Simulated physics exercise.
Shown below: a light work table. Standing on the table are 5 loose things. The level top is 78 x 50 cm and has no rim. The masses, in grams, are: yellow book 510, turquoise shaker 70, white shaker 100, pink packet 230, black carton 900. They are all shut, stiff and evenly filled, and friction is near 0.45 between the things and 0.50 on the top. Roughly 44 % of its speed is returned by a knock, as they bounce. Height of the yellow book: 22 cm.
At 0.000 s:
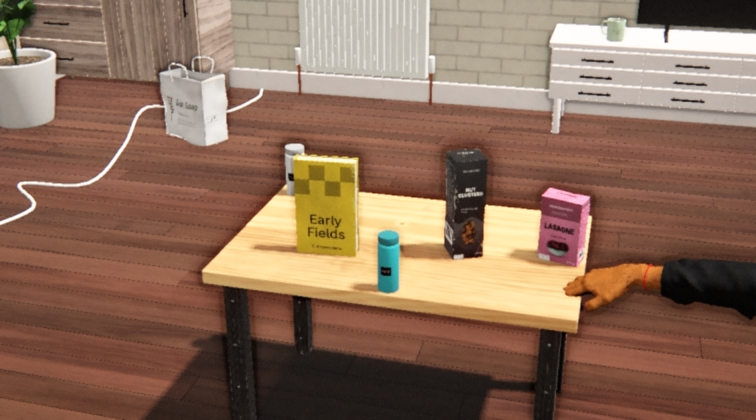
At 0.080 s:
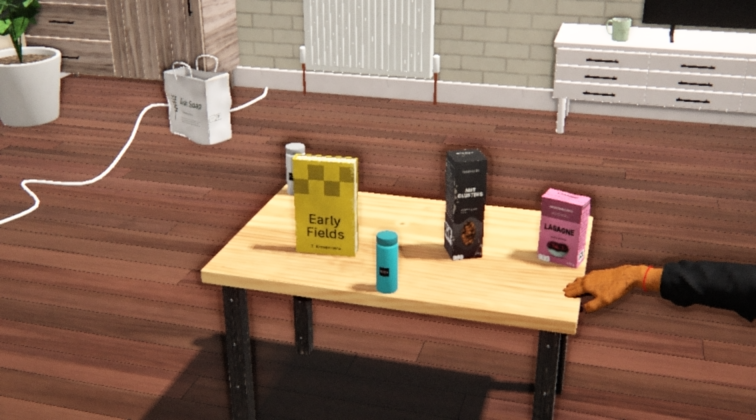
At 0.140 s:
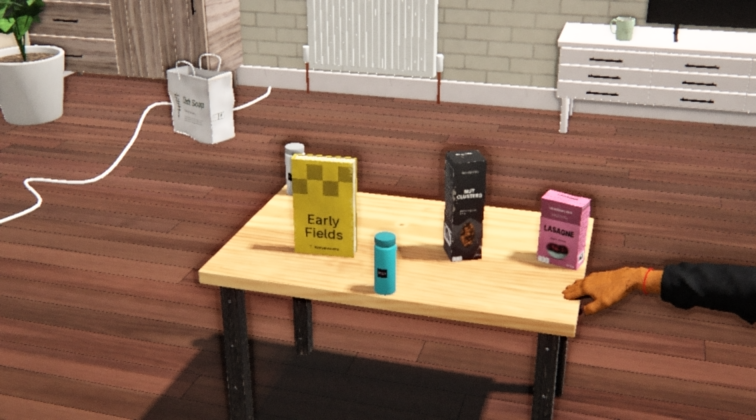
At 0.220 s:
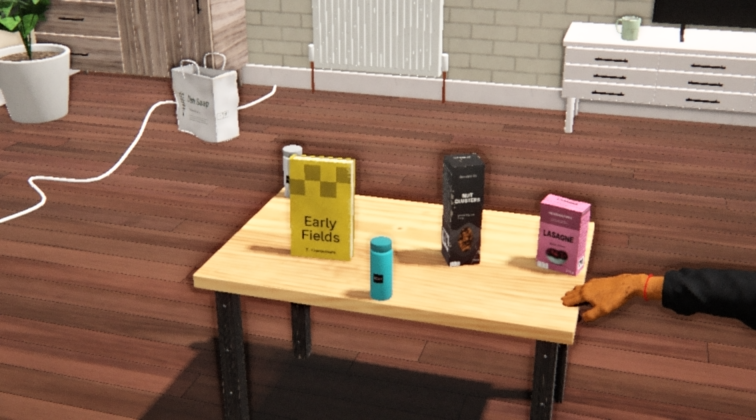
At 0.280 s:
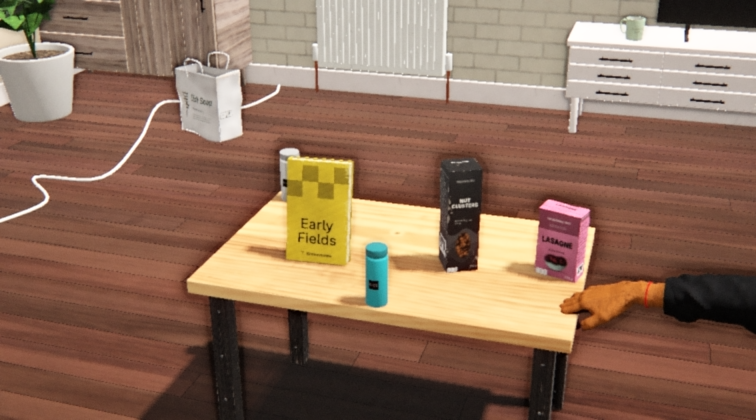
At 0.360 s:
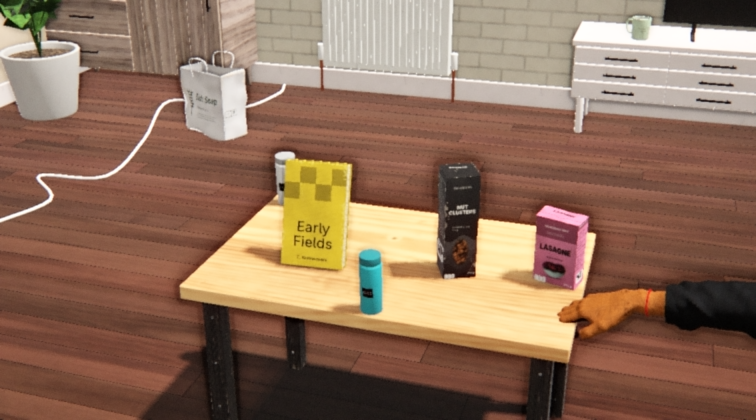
A room with a dark wooden floor is seen from slightly above, with a radiator, pale drawers, a plant and a paper bag behind a light table. On it stand a yellow book and white shaker at left, a turquoise shaker in front, and a black carton and pink packet at right. An orange-gloved hand stays at the right corner as the table slides slightly nearer and left, the book gradually leans a little, and the view shifts gently.
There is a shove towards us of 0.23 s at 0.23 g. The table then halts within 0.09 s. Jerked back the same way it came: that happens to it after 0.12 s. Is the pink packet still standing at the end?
No.
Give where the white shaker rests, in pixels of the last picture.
In the last picture it sits around (328, 312).
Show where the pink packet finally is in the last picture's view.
In the end it sits at around (543, 268).
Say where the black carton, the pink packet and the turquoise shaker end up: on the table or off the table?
Observed: Black carton remains in bounds; pink packet remains in bounds; turquoise shaker exits its support.
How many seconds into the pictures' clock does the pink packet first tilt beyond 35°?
I'd put it at some 0.7 s.
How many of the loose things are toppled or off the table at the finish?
So, 5 in all.
After 0.86 s, turquoise shaker now off the table; pink packet on its side near (543, 264); yellow book 40° off upright.
After 1.06 s, white shaker now off the table; pink packet on its side near (543, 267); yellow book on its side.
After 1.36 s, pink packet on its side near (543, 267); yellow book on its side; black carton on its side.
In the end (1.9 s), off the table and tipped over, turquoise shaker and white shaker; toppled on the table, yellow book, pink packet and black carton. At the end, from the last picture's camera, pink packet near (543, 268).
